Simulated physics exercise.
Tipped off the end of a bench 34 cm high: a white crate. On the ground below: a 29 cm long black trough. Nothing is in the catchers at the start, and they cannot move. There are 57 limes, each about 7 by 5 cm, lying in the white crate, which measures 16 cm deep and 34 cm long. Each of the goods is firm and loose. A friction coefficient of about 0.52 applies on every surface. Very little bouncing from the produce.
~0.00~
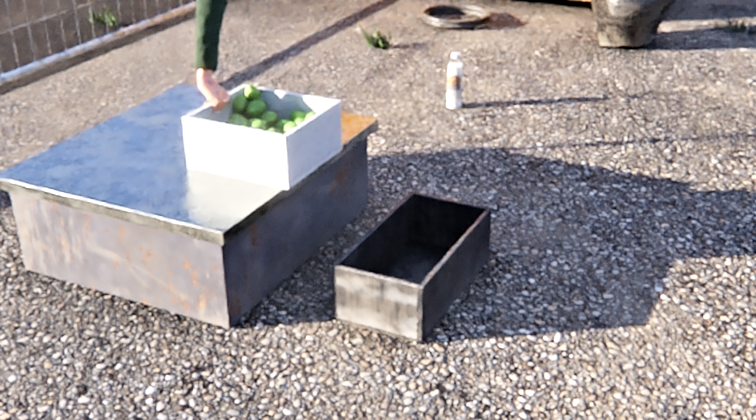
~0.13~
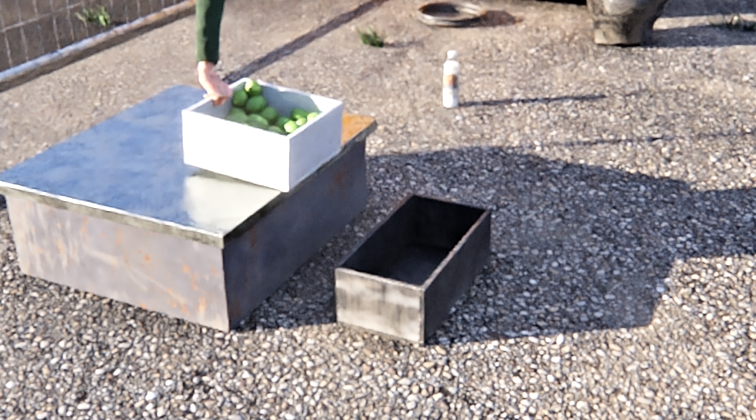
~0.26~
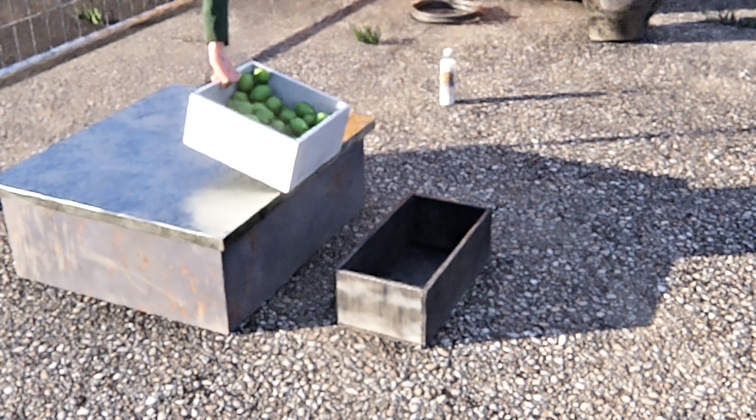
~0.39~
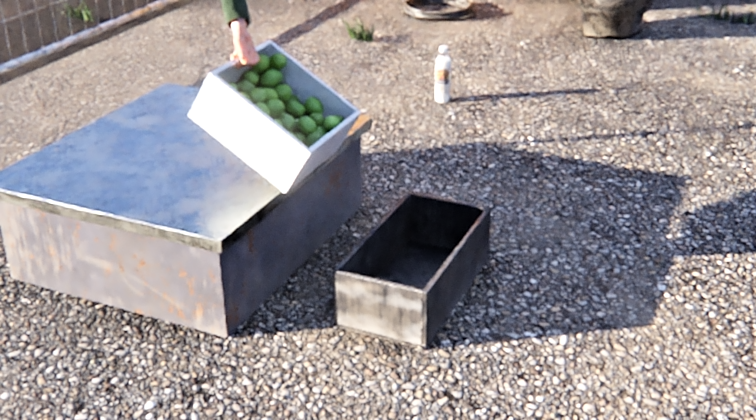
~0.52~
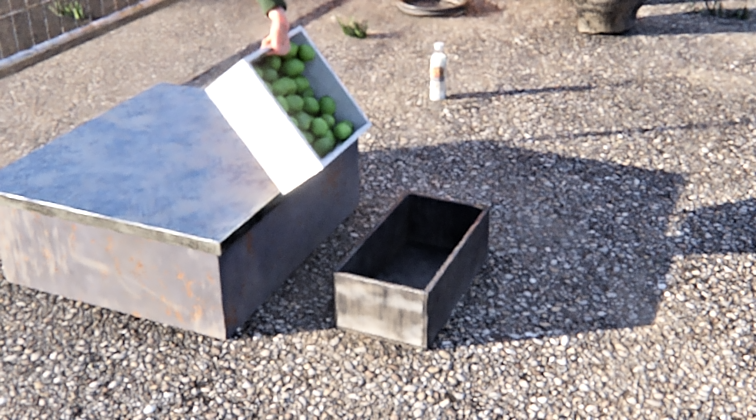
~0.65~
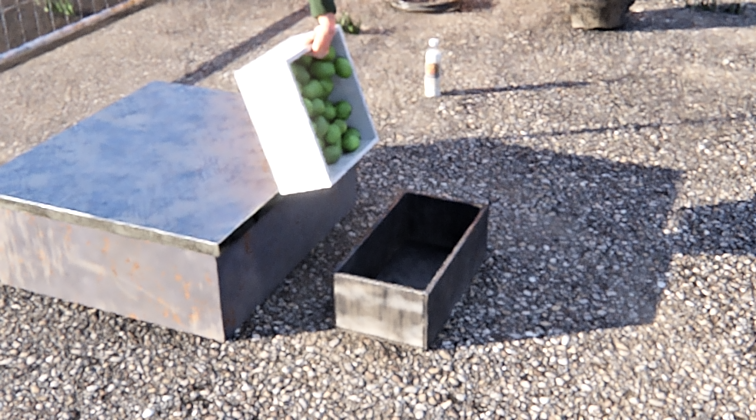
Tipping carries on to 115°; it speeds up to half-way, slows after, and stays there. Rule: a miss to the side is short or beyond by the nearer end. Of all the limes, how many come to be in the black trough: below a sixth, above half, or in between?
I'd say the majority of the limes wind up in the black trough.
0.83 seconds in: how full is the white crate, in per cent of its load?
Roughly 95 per cent of the load.
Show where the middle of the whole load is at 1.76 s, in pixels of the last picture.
Somewhere around (416, 278) in pixels.
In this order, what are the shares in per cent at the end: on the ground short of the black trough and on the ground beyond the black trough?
0 and 0 %.
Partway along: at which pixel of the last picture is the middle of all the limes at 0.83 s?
It's centred at about (338, 134).
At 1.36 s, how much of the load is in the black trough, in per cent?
Estimated fraction: Some 80 percent.
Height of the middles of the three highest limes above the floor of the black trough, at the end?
Roughly 12 cm.
After 0.83 s, tilt 95°; 54 still in the white crate and 3 in the air.
After 1.05 s, tilt 113°; 27 still in the white crate, 20 in the black trough and 10 in the air.
After 1.36 s, tilt 115°; 8 still in the white crate, 45 in the black trough and 4 in the air.
Outcome (at 1.76 s), 57 in the black trough. Asked share, 57 of 57, 100 per cent.
